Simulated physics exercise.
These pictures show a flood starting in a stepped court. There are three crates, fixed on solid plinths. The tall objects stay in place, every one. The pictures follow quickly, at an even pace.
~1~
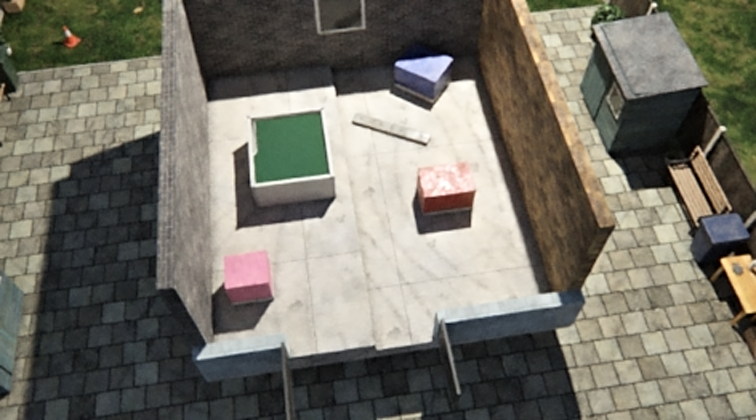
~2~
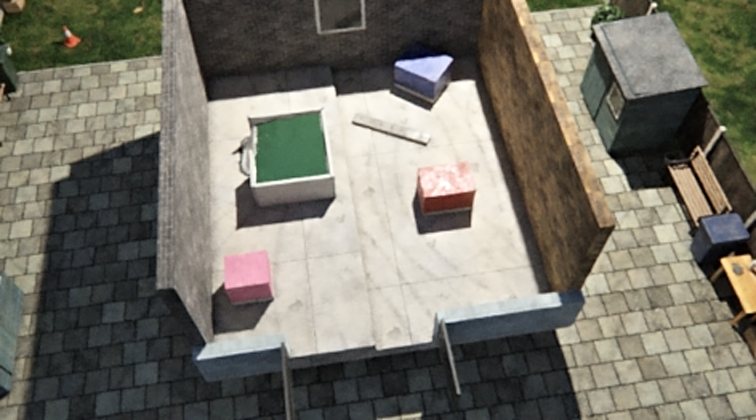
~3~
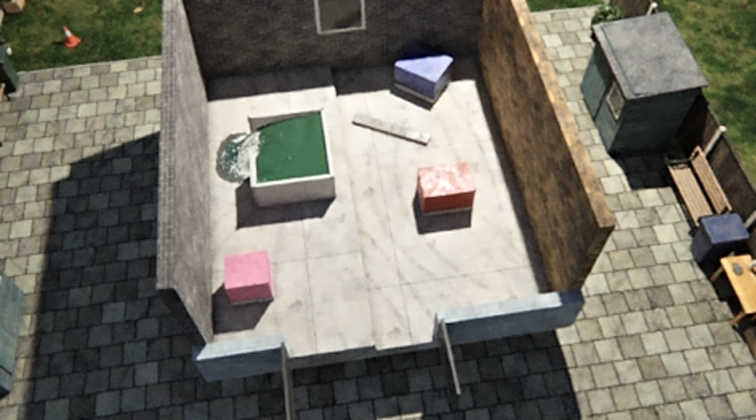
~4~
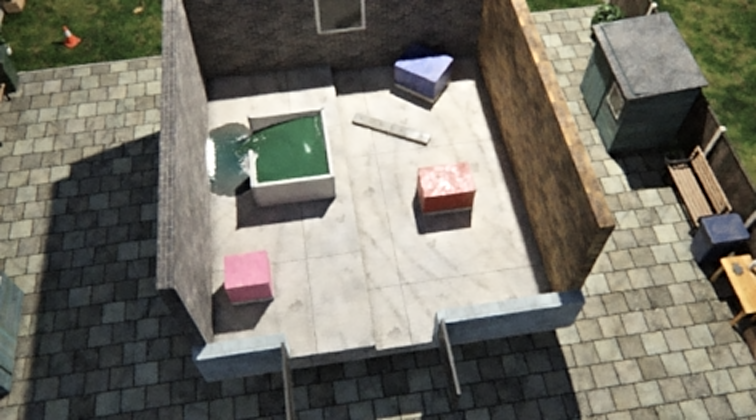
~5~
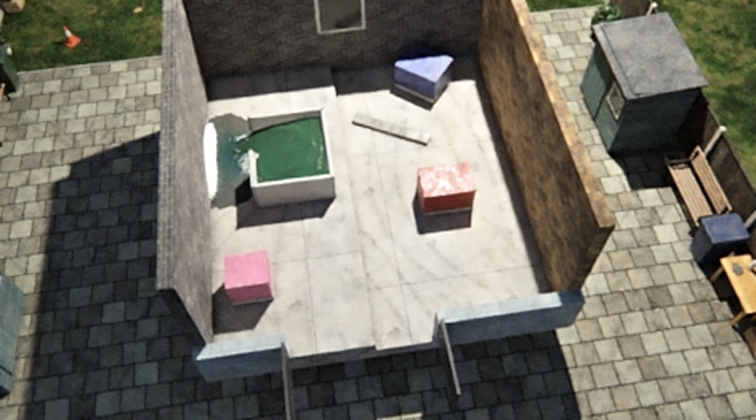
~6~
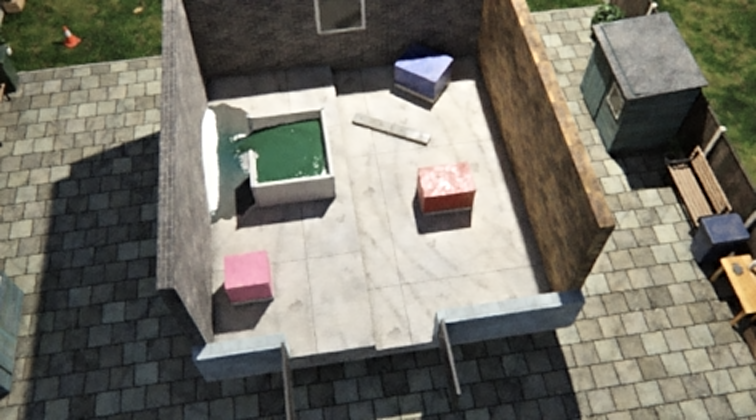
In a walled court, green water pours from a tank's left side and spreads along the wall.
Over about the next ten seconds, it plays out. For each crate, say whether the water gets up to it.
Red crate: Dry. Pink crate: Wet. Blue crate: Wet.
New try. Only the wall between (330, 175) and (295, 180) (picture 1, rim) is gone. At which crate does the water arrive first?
The pink one.
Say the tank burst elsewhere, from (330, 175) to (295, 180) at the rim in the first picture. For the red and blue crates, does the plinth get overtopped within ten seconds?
I expect red crate remains untouched while blue crate remains untouched.
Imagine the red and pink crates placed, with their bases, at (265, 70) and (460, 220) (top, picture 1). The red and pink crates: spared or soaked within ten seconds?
So the red one gets reached and the pink one stays high and dry.
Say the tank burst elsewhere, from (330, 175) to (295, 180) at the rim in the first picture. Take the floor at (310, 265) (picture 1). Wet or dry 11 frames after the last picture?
Inundated.
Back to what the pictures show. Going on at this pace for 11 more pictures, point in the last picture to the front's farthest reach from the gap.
Point: (215, 355) in the last picture's pixels.
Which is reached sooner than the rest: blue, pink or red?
First comes the pink one.
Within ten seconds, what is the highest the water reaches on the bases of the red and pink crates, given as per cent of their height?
Roughly 50 per cent for the first, 200 per cent for the second.
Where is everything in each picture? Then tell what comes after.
The first frame shows the open tank at (290, 148) is whole and still.
In the second frame, water pours out at (255, 148) and has run to (247, 174).
In the third frame, water pours out at (255, 149) and has run to (222, 174).
In the fourth frame, the front is at (211, 188), out from the gap at (255, 150).
In the fifth frame, water pours out at (255, 150) and has run to (211, 204).
In the sixth frame, water pours out at (255, 149) and has run to (212, 222).
A moment on, water covers 15 % of the floor; the red crate not reached, the pink crate water round its plinth, the blue crate not reached.
Next, water covers 25 % of the floor; the red crate not reached, the pink crate water round its plinth, the blue crate not reached.
Then, water covers 50 % of the floor; the red crate not reached, the pink crate water round its plinth, the blue crate water round its plinth.
Later, water covers 75 % of the floor; the red crate water round its plinth, the pink crate water round its plinth, the blue crate water round its plinth.
In the end, water covers 90 % of the floor; the red crate stayed above the water, the pink crate was topped, the blue crate was topped.
